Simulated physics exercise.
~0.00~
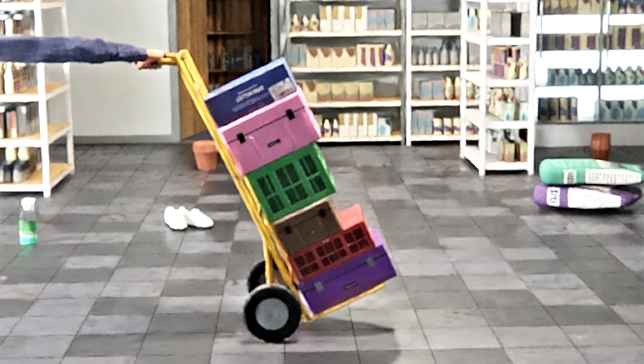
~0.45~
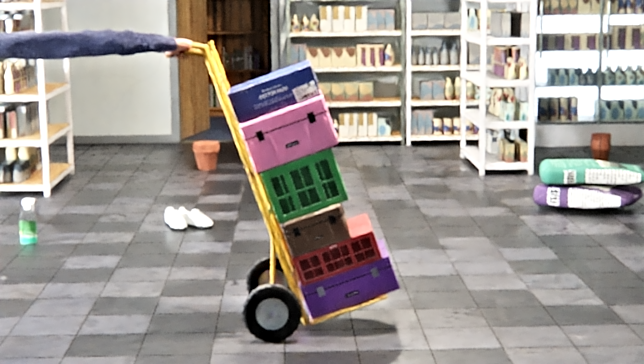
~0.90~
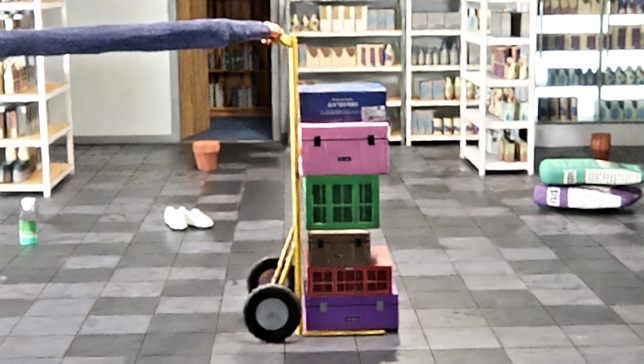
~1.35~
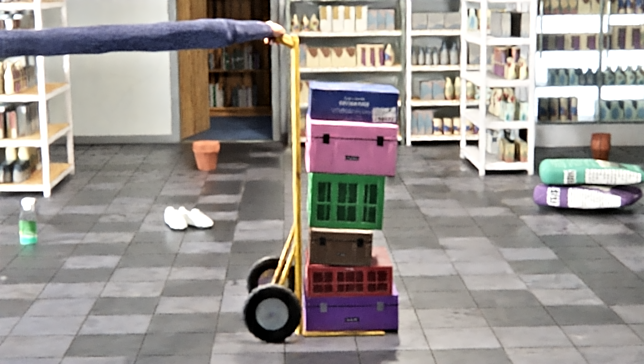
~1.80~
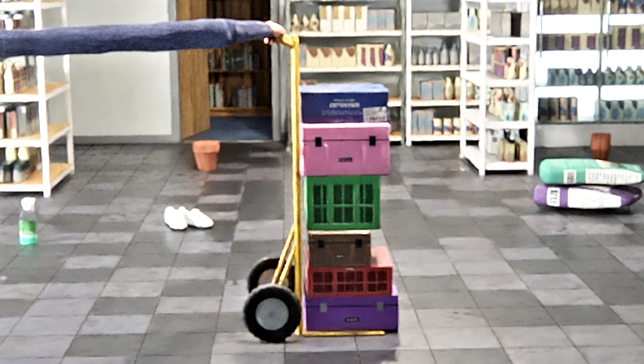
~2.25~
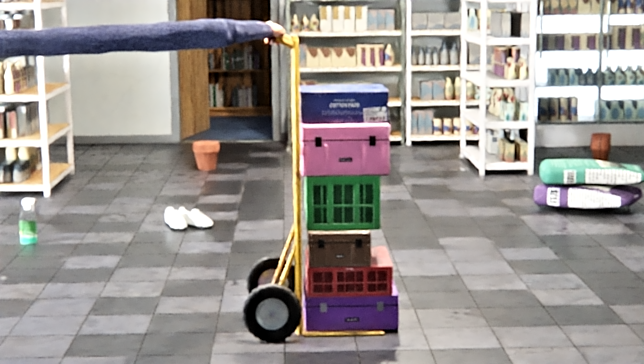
An arm in a blue sleeve reaches in from the left, holding the top of a yellow hand truck tilted back on a gray tiled floor, seen side-on in a shop-like room. The truck carries a stack, from the top, of a blue parcel, pink toolbox, green crate, brown toolbox, red crate and purple toolbox. Shelves stand behind, with white shoes at left and stacked bags at right. The arm swings the truck forward until it stands upright. The upper load tips slightly to the right, then settles back, and the whole stack ends still and in place.
